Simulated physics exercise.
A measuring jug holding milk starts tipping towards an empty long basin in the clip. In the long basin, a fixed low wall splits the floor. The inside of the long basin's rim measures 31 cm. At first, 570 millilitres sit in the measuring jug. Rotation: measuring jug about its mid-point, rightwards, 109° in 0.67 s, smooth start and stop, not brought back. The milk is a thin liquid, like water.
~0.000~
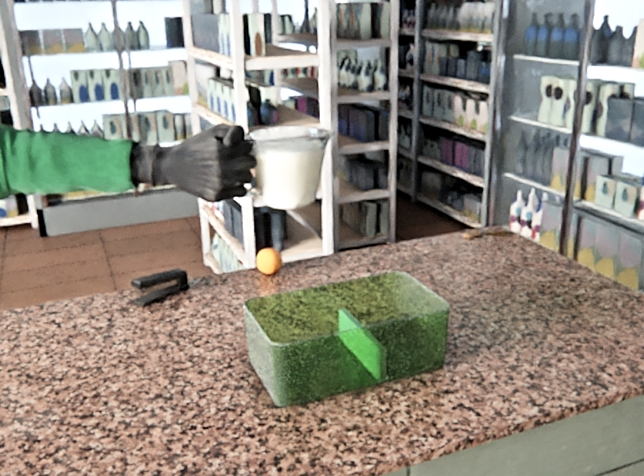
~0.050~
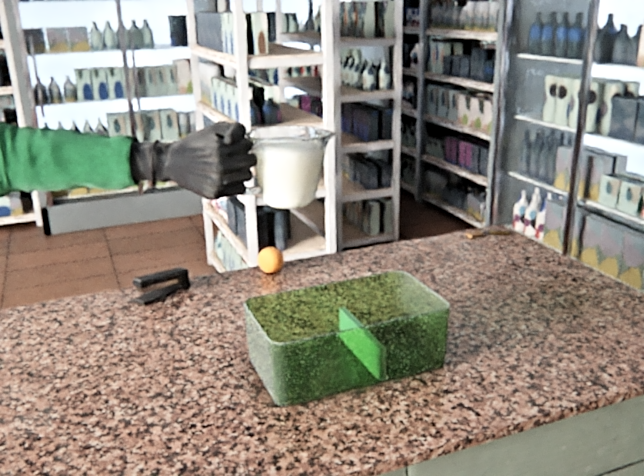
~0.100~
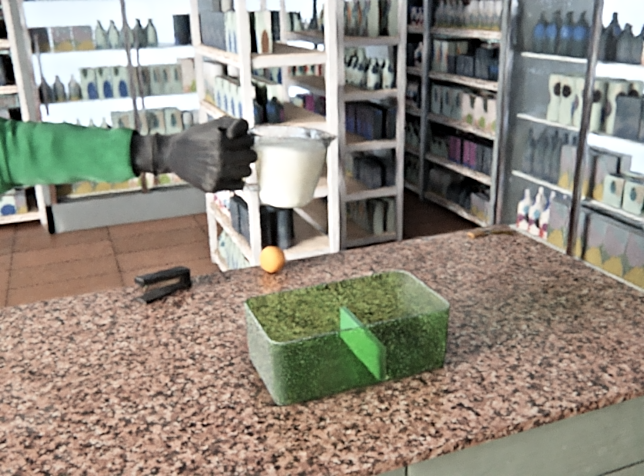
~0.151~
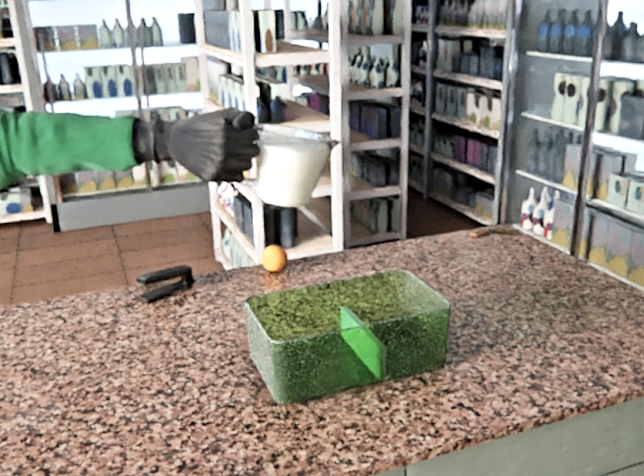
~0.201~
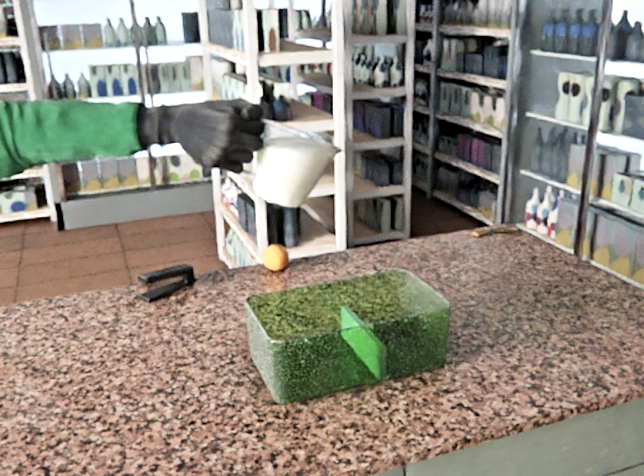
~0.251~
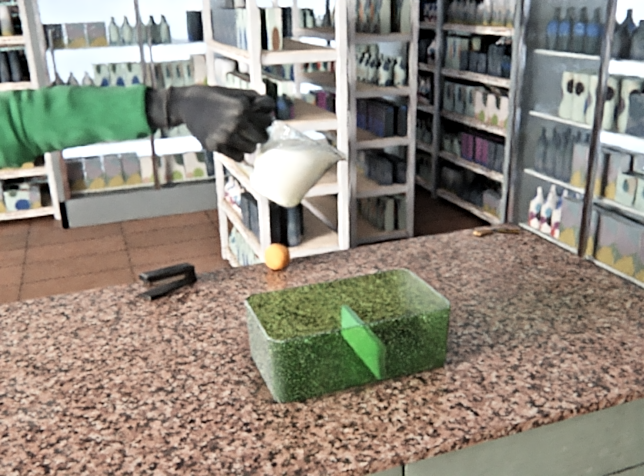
A white measuring jug of milk, held by a black-gloved hand, hung upright at first, then tilted steadily to the right above a speckled counter, where a green divided basin and an orange ball sat.
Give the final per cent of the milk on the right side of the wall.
The right side ends with about 71 per cent.
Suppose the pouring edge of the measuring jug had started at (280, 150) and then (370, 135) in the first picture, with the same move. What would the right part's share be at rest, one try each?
Try 1: 5 %; try 2: 80 %.
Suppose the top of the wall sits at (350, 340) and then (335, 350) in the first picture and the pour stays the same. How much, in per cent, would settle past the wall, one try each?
Roughly 80 per cent, then 80 per cent.
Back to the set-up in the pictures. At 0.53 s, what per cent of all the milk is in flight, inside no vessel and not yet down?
Close to 48 in a hundred.
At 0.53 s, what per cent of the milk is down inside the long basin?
16 %, give or take.
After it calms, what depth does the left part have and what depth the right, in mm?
Left 4 mm, right 22 mm.
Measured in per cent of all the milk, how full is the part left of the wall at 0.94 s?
The fraction is near 22 percent.
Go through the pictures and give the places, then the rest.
It leans 0°; its right rim is at (333, 131); the milk meets the walls at (252, 148) and (321, 140); the long basin's rim runs from (256, 323) to (426, 289); the wall's top is at (361, 328), in the first picture.
It leans 1°; its right rim is at (334, 131); the milk meets the walls at (252, 147) and (322, 140), in the second picture.
It leans 6°; its right rim is at (336, 134); the milk meets the walls at (253, 145) and (323, 141), in the third picture.
It leans 13°; its right rim is at (340, 140); the milk meets the walls at (257, 144) and (327, 143), in the fourth picture.
It leans 23°; its right rim is at (342, 149); the milk meets the walls at (260, 146) and (332, 144), in the fifth picture.
It leans 34°; its right rim is at (343, 159); the milk meets the walls at (260, 154) and (337, 151); 2 per cent is over the edge, in the sixth picture.
After 0.53 s the tilt is 97° and 36 per cent is still to pour, 0 is left of the wall and 16 right of it.
After 0.73 s the tilt is 109° and 2 per cent is still to pour, 9 is left of the wall and 67 right of it.
After 0.94 s the tilt is 109° and 0 per cent is still to pour, 23 is left of the wall and 71 right of it.
After 1.17 s the tilt is 109° and 0 per cent is still to pour, 23 is left of the wall and 71 right of it.
In the end 23 per cent lies left of the wall, 71 right of it and 6 outside.
